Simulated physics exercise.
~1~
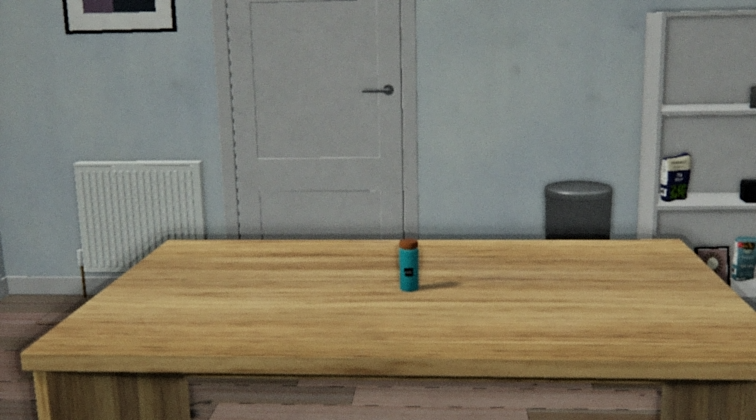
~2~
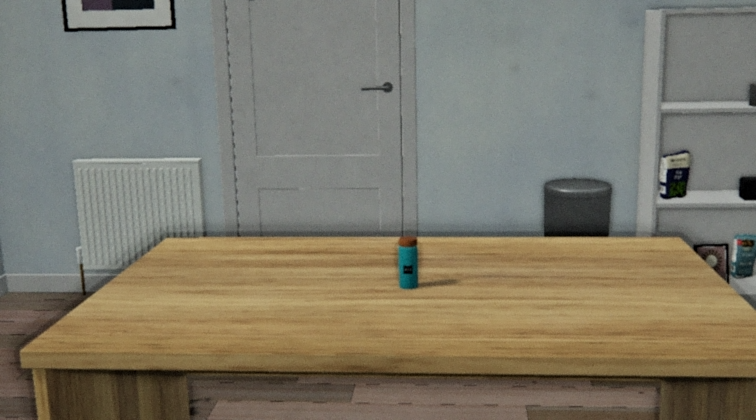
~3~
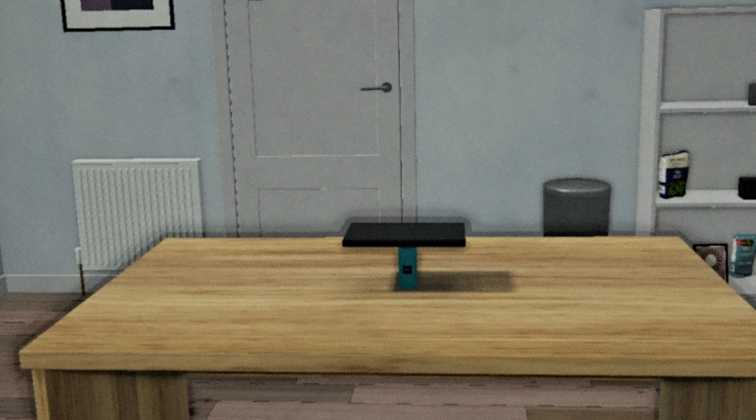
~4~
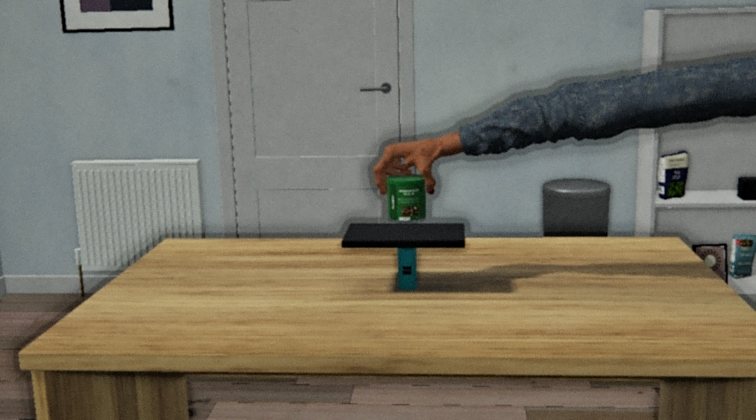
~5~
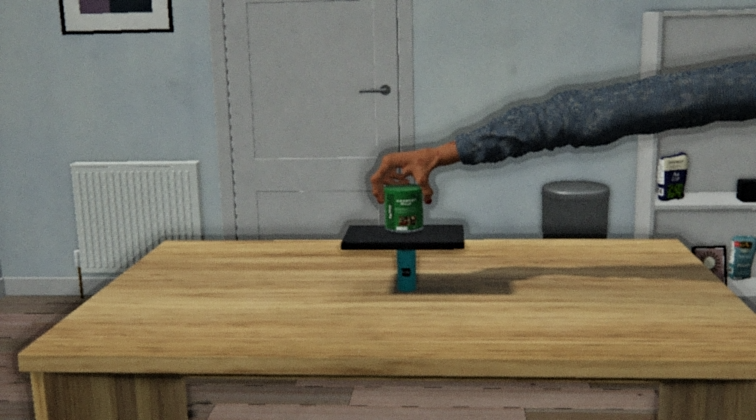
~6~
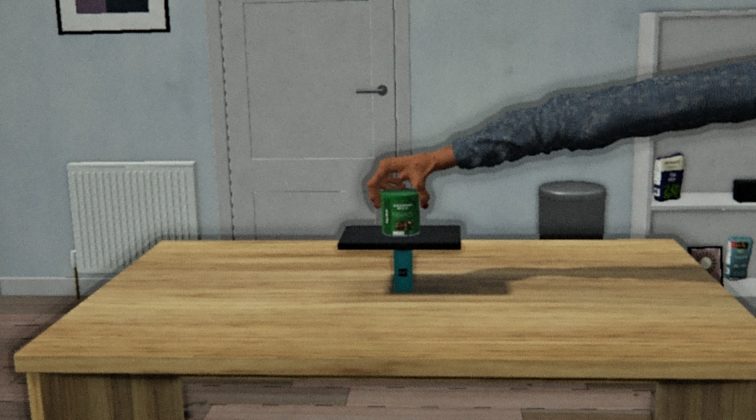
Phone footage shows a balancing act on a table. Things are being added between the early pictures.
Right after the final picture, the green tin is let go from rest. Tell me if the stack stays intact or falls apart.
The stack stays intact.
Then, 0.20 s on from there, no change.
Then, 0.40 s on from there, green tin resting near (401, 213).
In the end, all 3 unmoved. At the end, from the last picture's camera, green tin near (401, 213). The stack keeps its balance.
